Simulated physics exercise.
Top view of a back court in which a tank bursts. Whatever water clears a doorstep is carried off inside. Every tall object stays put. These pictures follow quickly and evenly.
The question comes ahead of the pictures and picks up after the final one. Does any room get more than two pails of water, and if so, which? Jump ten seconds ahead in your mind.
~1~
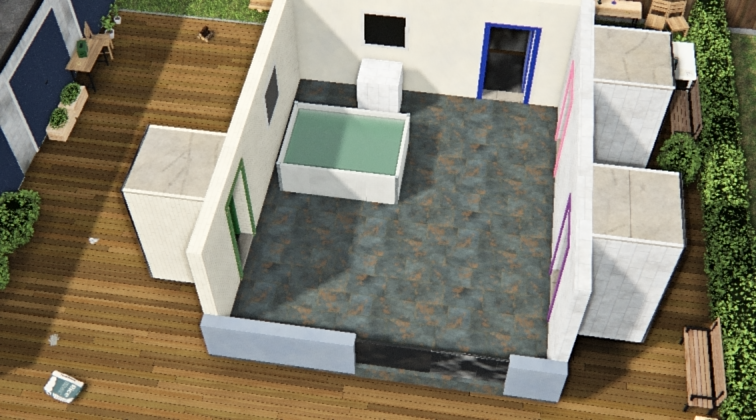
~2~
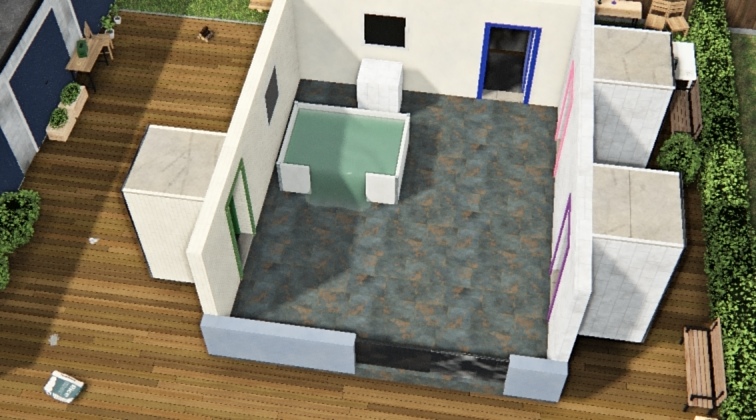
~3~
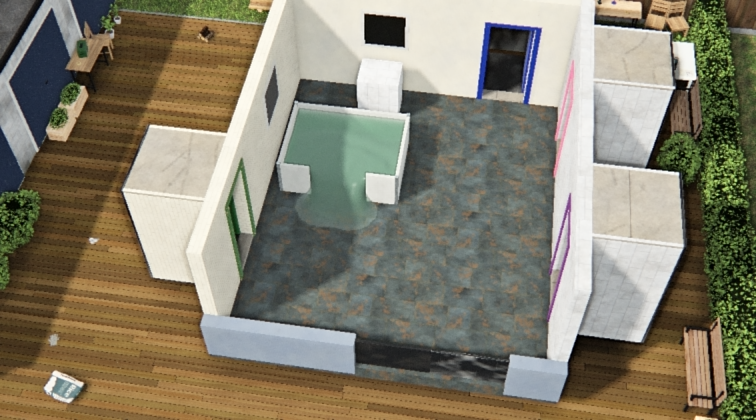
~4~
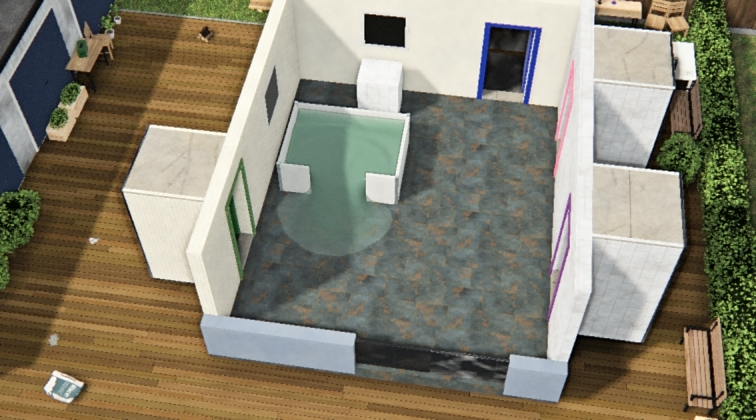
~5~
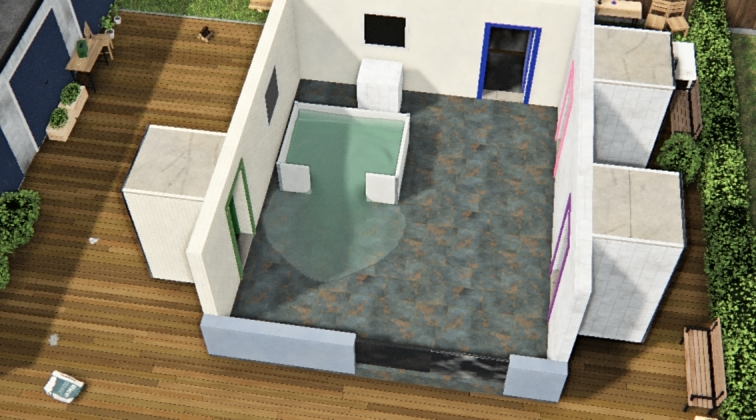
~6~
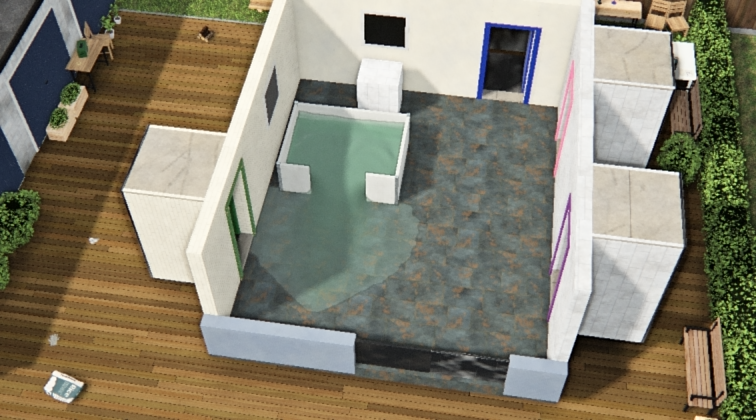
At the end, the pink door keeps the inflow to two buckets or less; the purple door keeps the inflow to two buckets or less; the blue door lets the inflow pass two buckets; the green door lets the inflow pass two buckets.
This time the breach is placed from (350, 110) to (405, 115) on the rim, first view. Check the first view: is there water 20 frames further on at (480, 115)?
Verdict: Covered.
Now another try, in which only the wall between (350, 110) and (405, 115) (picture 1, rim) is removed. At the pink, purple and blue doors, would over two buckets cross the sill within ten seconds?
The pink door tops the limit, the purple door remains within the limit and the blue door tops the limit.
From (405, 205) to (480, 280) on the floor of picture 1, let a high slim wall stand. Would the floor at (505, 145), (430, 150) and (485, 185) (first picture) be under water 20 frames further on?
Results in order: Bone-dry / bone-dry / bone-dry.
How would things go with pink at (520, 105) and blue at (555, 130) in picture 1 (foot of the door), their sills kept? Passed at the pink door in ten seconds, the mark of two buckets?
Pink door: Goes past it.
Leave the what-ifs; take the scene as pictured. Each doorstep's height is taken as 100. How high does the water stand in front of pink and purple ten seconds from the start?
Roughly 70 and 40 %.
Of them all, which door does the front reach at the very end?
I'd go with the one in blue.
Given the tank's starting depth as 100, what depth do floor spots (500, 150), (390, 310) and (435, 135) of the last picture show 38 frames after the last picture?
In the order asked, some 4, 14 and 0 in a hundred.
A moment on, water covers 35 % of the floor; the pink door not reached, the purple door not reached, the blue door not reached, the green door wet at the sill, nothing in.
Next, water covers 40 % of the floor; the pink door not reached, the purple door not reached, the blue door not reached, the green door under two buckets in.
Then, water covers 45 % of the floor; the pink door not reached, the purple door wet at the sill, nothing in, the blue door not reached, the green door over two buckets in.
Later, water covers 70 % of the floor; the pink door wet at the sill, nothing in, the purple door wet at the sill, nothing in, the blue door not reached, the green door over two buckets in.
In the end, water covers 95 % of the floor; the pink door wet at the sill, nothing in, the purple door wet at the sill, nothing in, the blue door over two buckets in, the green door over two buckets in.
